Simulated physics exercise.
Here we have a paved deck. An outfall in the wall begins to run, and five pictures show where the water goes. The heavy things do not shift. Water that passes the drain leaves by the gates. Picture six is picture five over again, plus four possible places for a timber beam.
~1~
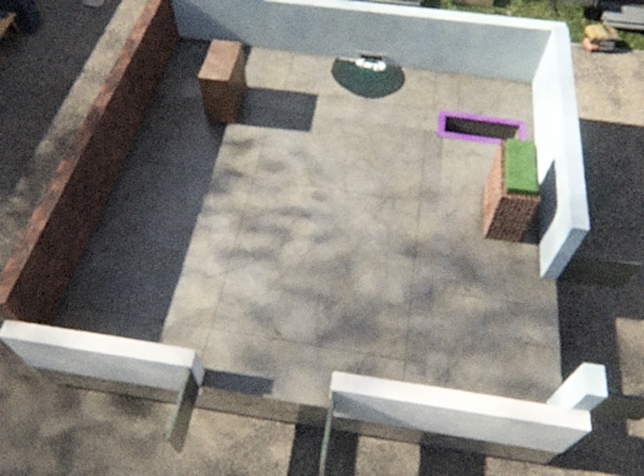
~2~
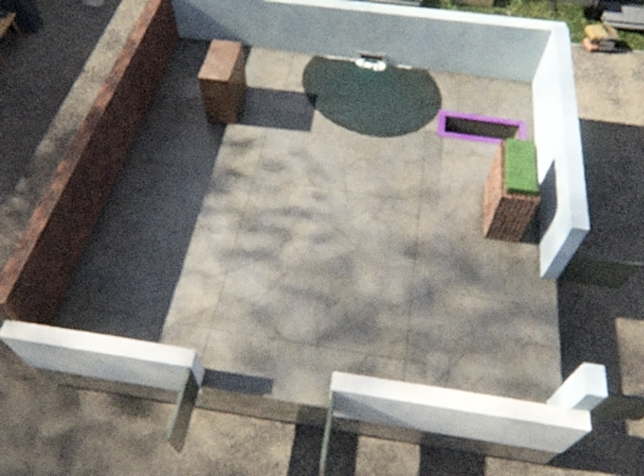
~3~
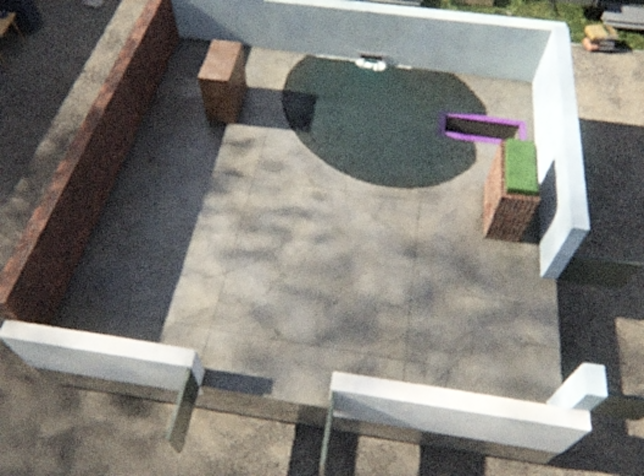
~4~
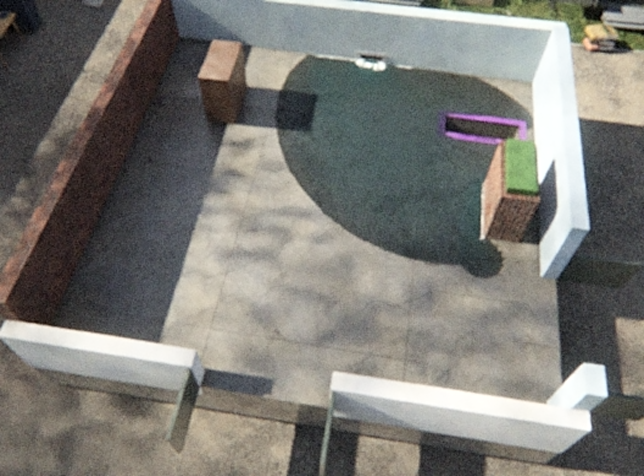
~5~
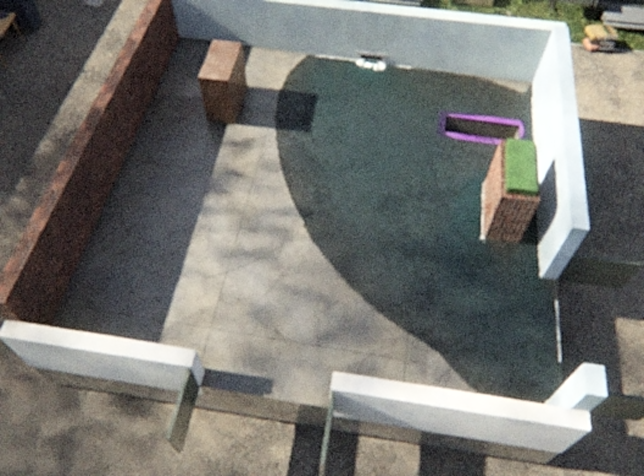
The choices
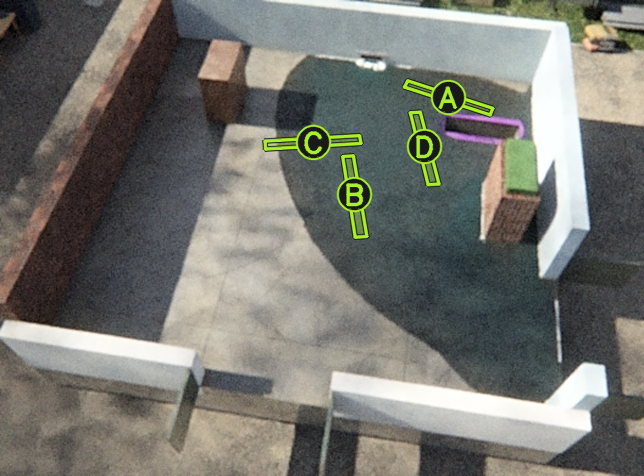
Dark water spreads from the back wall across the paved deck, reaching the purple-edged drain pit, then the front right.
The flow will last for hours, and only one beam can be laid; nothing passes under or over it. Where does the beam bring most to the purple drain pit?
Go for C.
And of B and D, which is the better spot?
B it is.
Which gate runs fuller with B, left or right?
More leaves on the right.
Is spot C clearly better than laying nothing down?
Yes, by a good deal.
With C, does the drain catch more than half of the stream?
No, it does not.
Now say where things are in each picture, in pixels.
Outfall at (372, 58); purple drain pit at (482, 129); open gate at (544, 336); open gate at (268, 382); front seen at (349, 89), 2 % of the ground wet; purple drain pit still dry, in the first frame.
Front seen at (420, 127), 9 % of the ground wet; purple drain pit still dry, in the second frame.
Front seen at (422, 183), 19 % of the ground wet; purple drain pit taking water, in the third frame.
Front seen at (498, 262), 31 % of the ground wet; purple drain pit taking water, in the fourth frame.
Front seen at (547, 375), 45 % of the ground wet; purple drain pit taking water, in the fifth frame.
On the marked copy, A from (406, 83) to (491, 111); B from (348, 156) to (361, 236); C from (265, 145) to (360, 139); D from (415, 112) to (433, 184).
With A, about 23 % of the stream goes into the purple drain pit, about 77 % out by the gates.
With B, about 28 % of the stream goes into the purple drain pit, about 72 % out by the gates.
With C, about 42 % of the stream goes into the purple drain pit, about 58 % out by the gates.
With D, about 22 % of the stream goes into the purple drain pit, about 78 % out by the gates.
